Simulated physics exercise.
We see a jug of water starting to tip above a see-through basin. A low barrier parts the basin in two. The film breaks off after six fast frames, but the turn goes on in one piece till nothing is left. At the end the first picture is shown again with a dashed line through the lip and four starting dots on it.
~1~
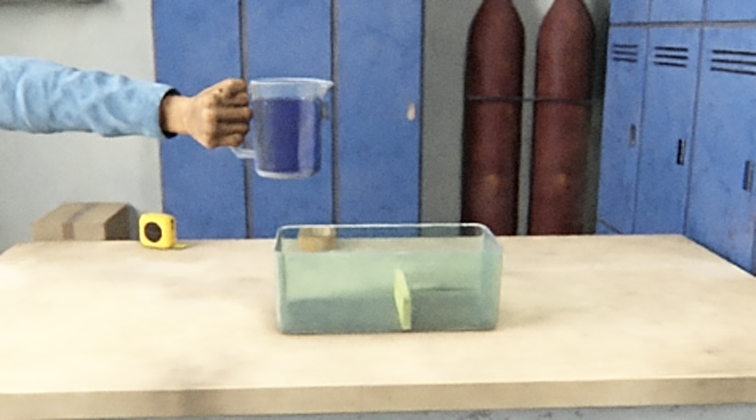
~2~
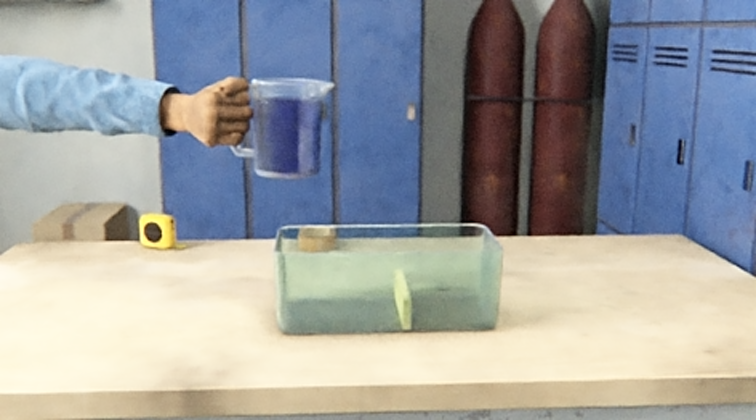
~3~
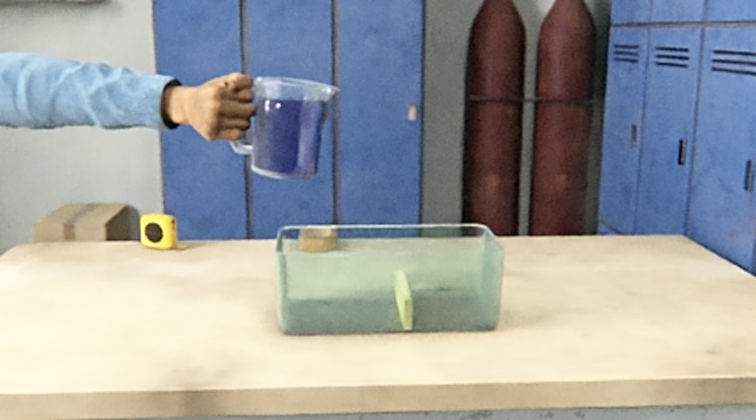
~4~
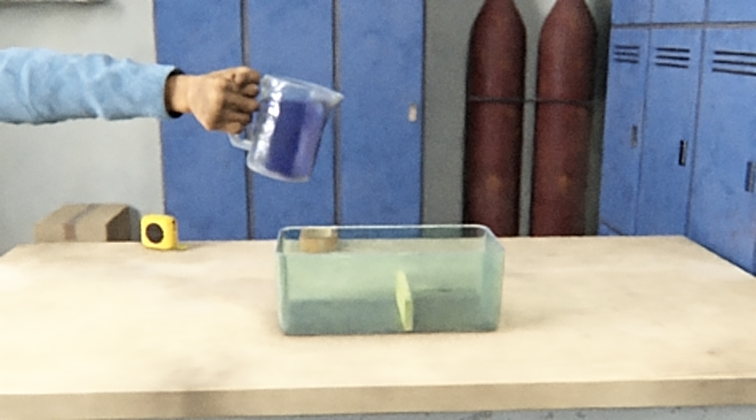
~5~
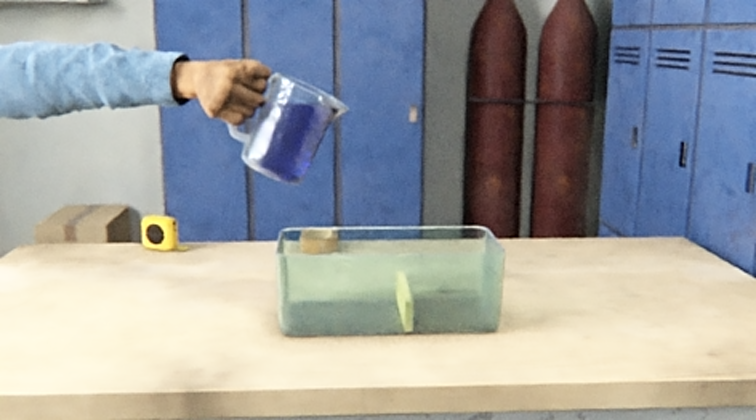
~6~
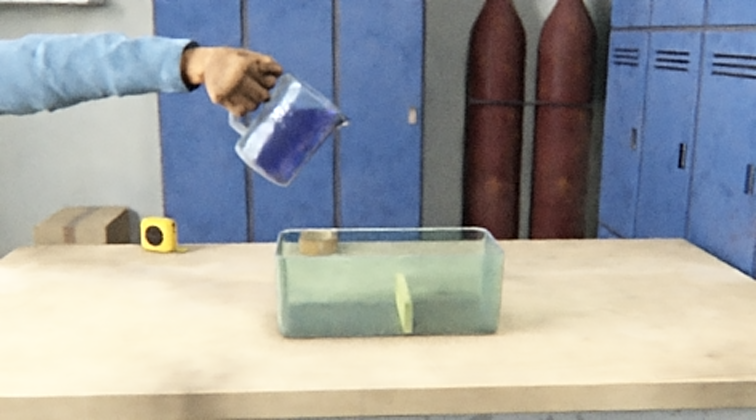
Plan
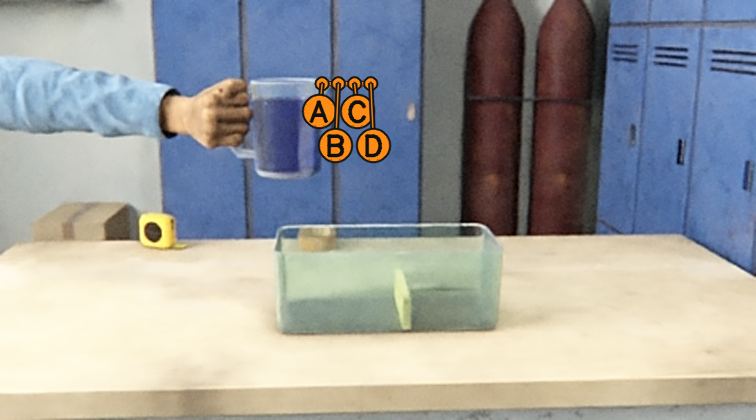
We see a hand in a blue sleeve holding a clear jug of blue-looking water upright above a see-through basin parted by a low barrier. The hand gradually tips the jug to the right, and water reaches its lip.
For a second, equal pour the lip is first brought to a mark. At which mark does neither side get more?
The best place is C.
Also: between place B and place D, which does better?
That is place D.
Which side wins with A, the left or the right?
More ends on the left.
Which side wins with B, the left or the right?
More ends on the left.
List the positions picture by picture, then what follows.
The first frame shows upright, lip at (332, 83); basin from (278, 332) to (497, 328); top of the wall at (402, 283); nothing has left yet.
The second frame shows upright, lip at (334, 85); nothing has left yet.
The third frame shows tipped about 7°, lip at (338, 89); nothing has left yet.
The fourth frame shows tipped about 15°, lip at (343, 97); nothing has left yet.
The fifth frame shows tipped about 25°, lip at (349, 109); nothing has left yet.
The sixth frame shows tipped about 38°, lip at (351, 124); water is over the lip, down to (351, 124).
In orange, A at (322, 83); B at (338, 83); C at (354, 83); D at (370, 83).
Choosing A, about 88 % ends left of the wall and 5 % right of it; 7 % is lost outside.
Choosing B, about 77 % ends left of the wall and 14 % right of it; 9 % is lost outside.
Choosing C, about 55 % ends left of the wall and 42 % right of it; 3 % is lost outside.
Choosing D, about 26 % ends left of the wall and 71 % right of it; 3 % is lost outside.
